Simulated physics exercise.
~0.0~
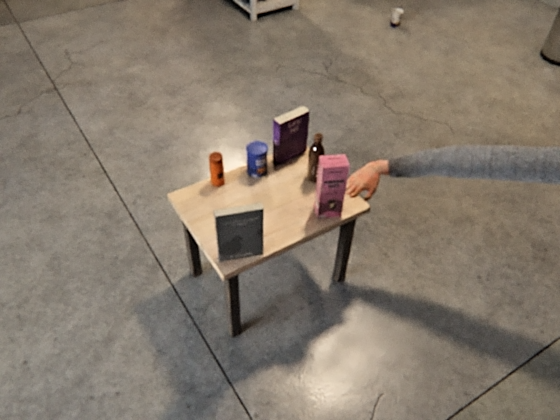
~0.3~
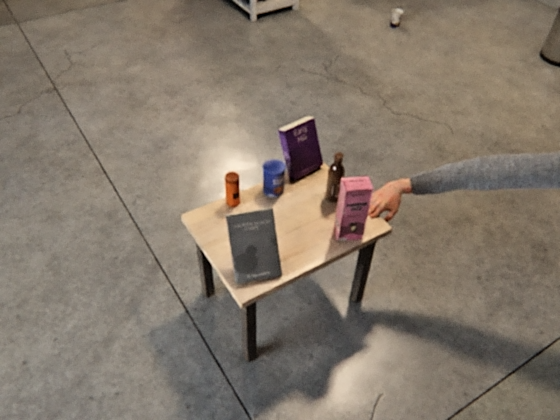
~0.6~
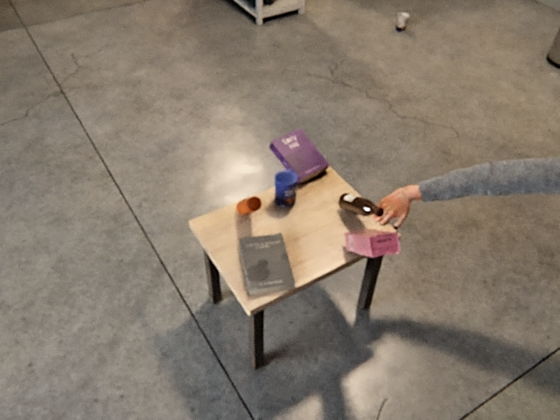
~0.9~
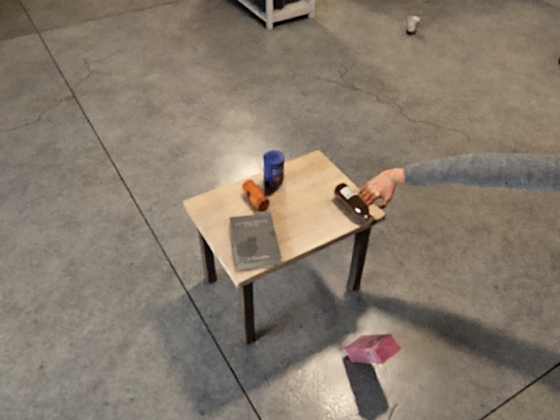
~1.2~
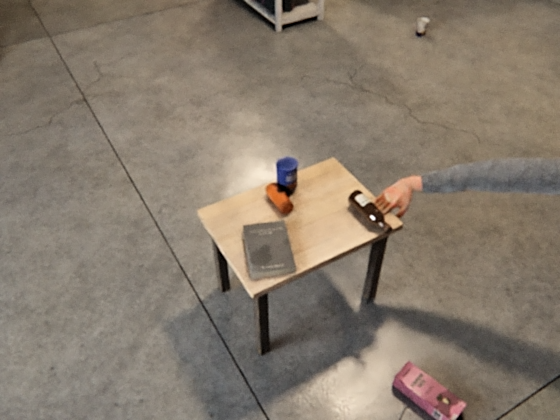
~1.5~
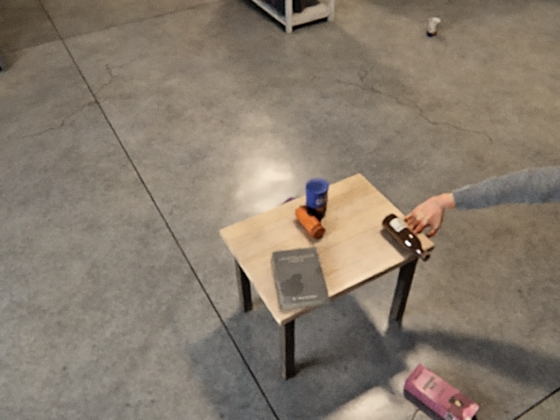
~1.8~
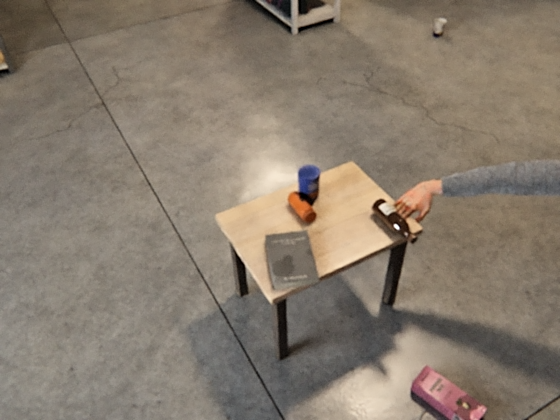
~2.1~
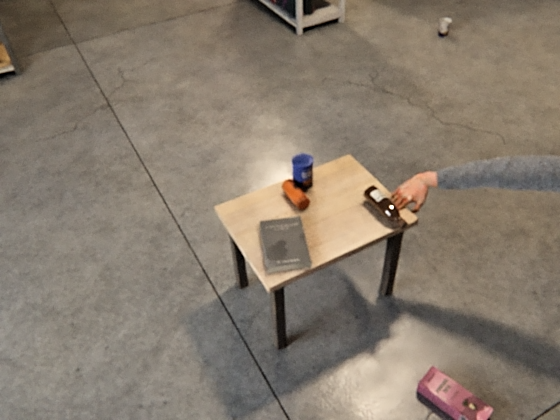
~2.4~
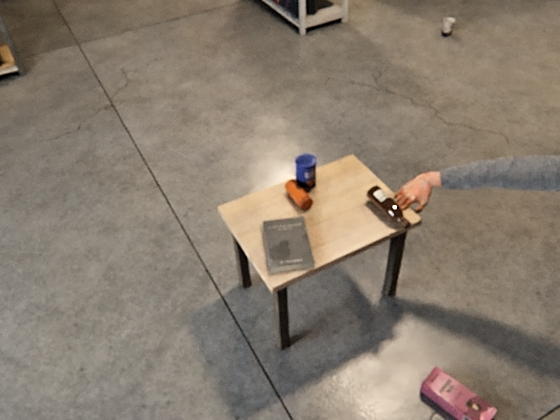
A small wooden side table with dark legs, seen from above on a grey concrete floor, is jerked about by a grey-sleeved arm reaching in from the right. A purple book and blue tin stand towards the back, an orange shaker at left, a grey book in front, and a brown bottle and pink carton near the hand. As the table shifts, the books lean, then everything but the tin topples. The purple book and pink carton go over the edge. Finally, the tin stands beside the fallen shaker, bottle and grey book, the carton lying on the floor.
